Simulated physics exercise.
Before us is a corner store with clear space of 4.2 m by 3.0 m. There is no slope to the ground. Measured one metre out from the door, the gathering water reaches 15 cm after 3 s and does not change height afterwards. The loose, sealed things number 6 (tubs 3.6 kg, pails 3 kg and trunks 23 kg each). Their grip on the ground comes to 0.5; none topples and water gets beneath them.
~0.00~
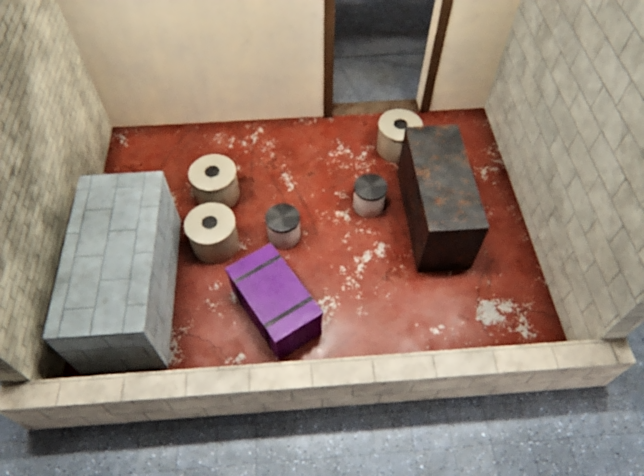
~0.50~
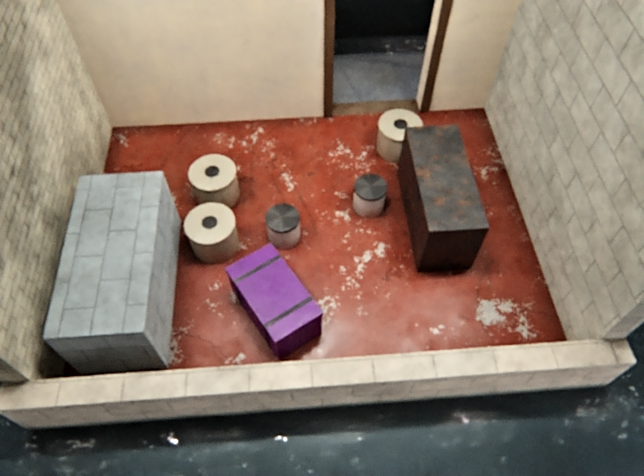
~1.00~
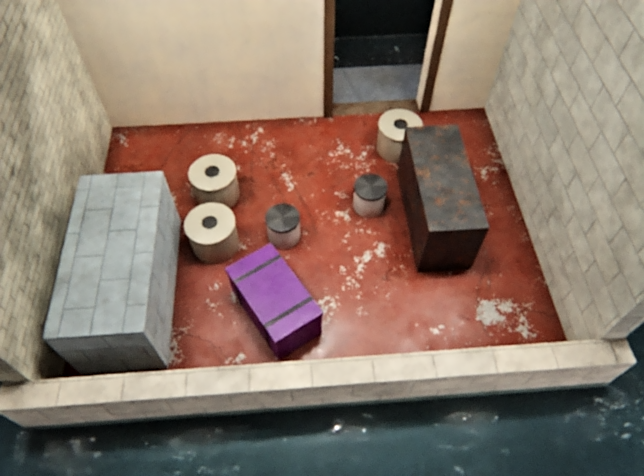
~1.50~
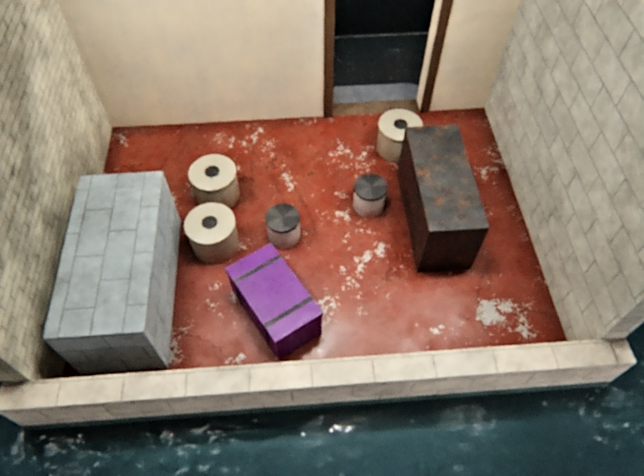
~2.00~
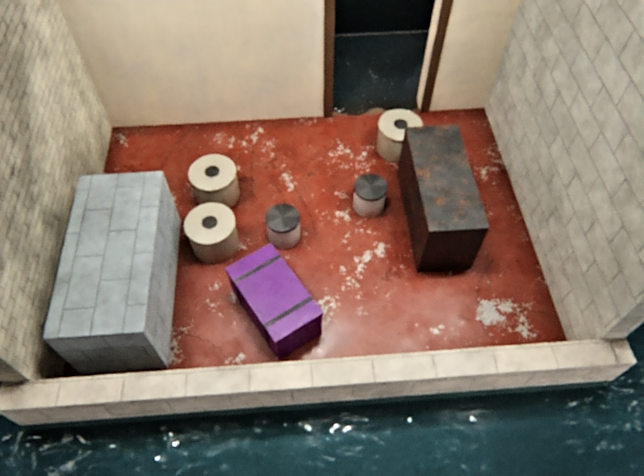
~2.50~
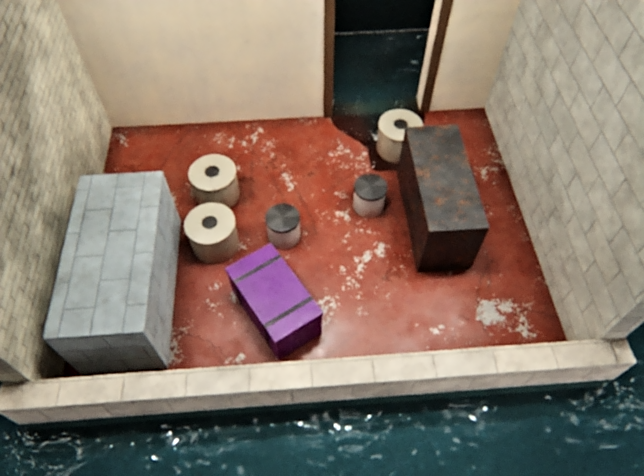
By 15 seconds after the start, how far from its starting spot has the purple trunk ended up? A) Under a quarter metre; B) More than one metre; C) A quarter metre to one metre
The answer is C.
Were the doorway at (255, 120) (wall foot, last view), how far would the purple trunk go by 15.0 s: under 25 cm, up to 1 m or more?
In that case the purple trunk goes a long way.
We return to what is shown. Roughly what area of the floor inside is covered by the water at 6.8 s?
About 9.0 m2 is covered.
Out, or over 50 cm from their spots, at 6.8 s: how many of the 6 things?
3.
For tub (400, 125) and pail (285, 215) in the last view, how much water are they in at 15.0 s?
Roughly 10 and 13 cm.
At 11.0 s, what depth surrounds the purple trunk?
About 10 cm.
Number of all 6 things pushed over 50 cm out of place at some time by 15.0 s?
I count 5 of them.
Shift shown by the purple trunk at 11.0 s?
Roughly 40 cm.
After 3.5 s the purple trunk is near (273, 290), 0.0 m from its start, aground; 1 afloat.
After 6.8 s the purple trunk is near (272, 291), 0.0 m from its start, aground; 3 afloat.
After 11.0 s the purple trunk is near (225, 287), 0.4 m from its start, afloat; 6 afloat.
After 15.0 s the purple trunk is near (213, 303), 0.5 m from its start, afloat; 6 afloat.
